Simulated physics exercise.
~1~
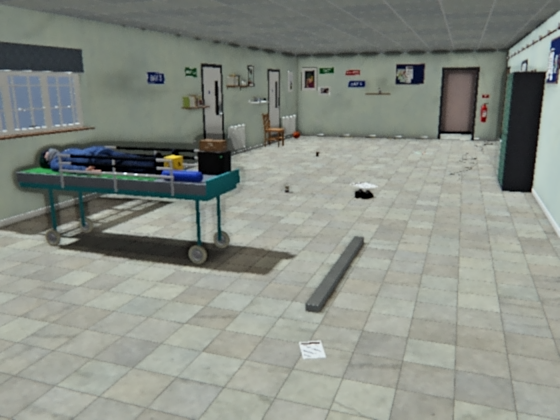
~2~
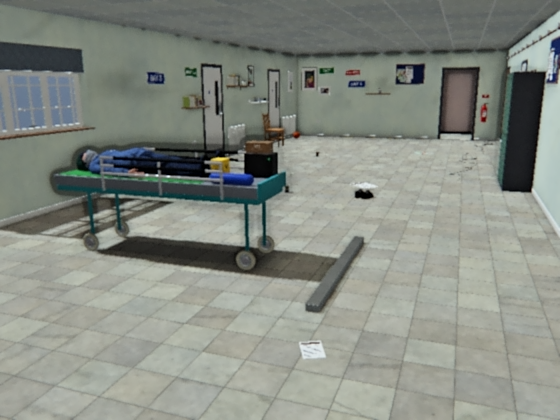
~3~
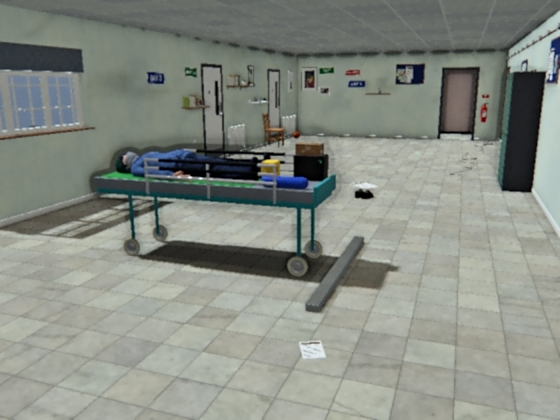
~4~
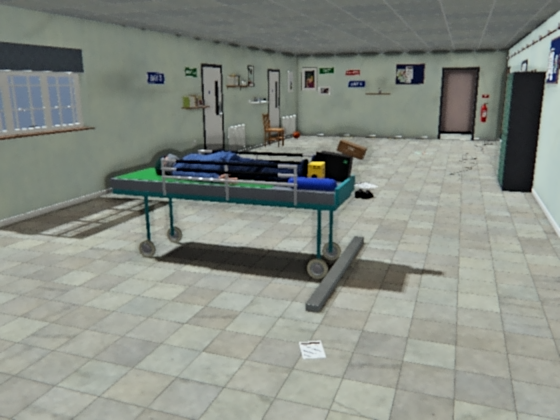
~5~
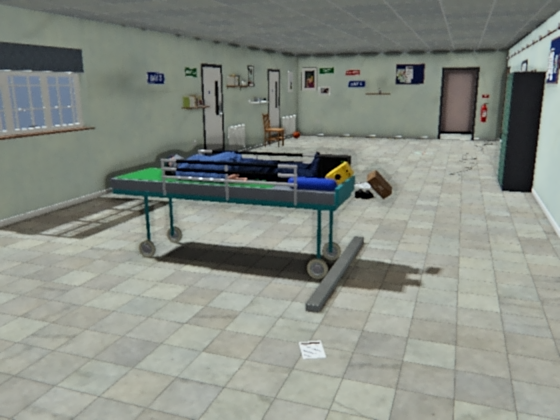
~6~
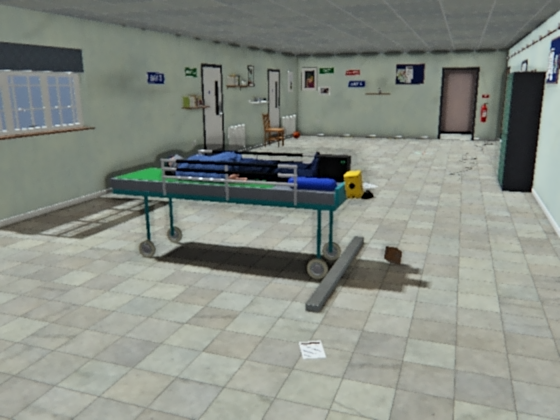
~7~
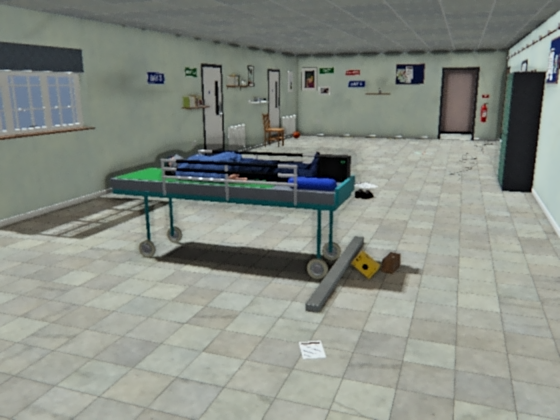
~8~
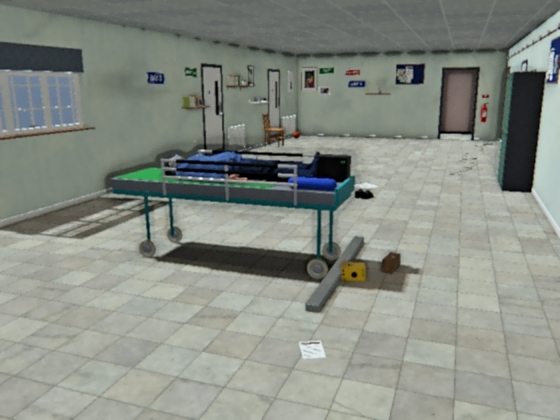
A long, pale-tiled ward is seen from a raised, still viewpoint, with a window at left, a dark cabinet at right and a door at the far end. A green-framed trolley carries a person in blue lying flat, a blue bottle, a black monitor, a yellow pump and a brown box. It rolls right and stops abruptly at a grey sill on the floor. The load slides on, and the brown box tips off the right end, followed by the yellow pump. Both come to rest on the floor beyond the sill, while the person, bottle and monitor stay aboard.
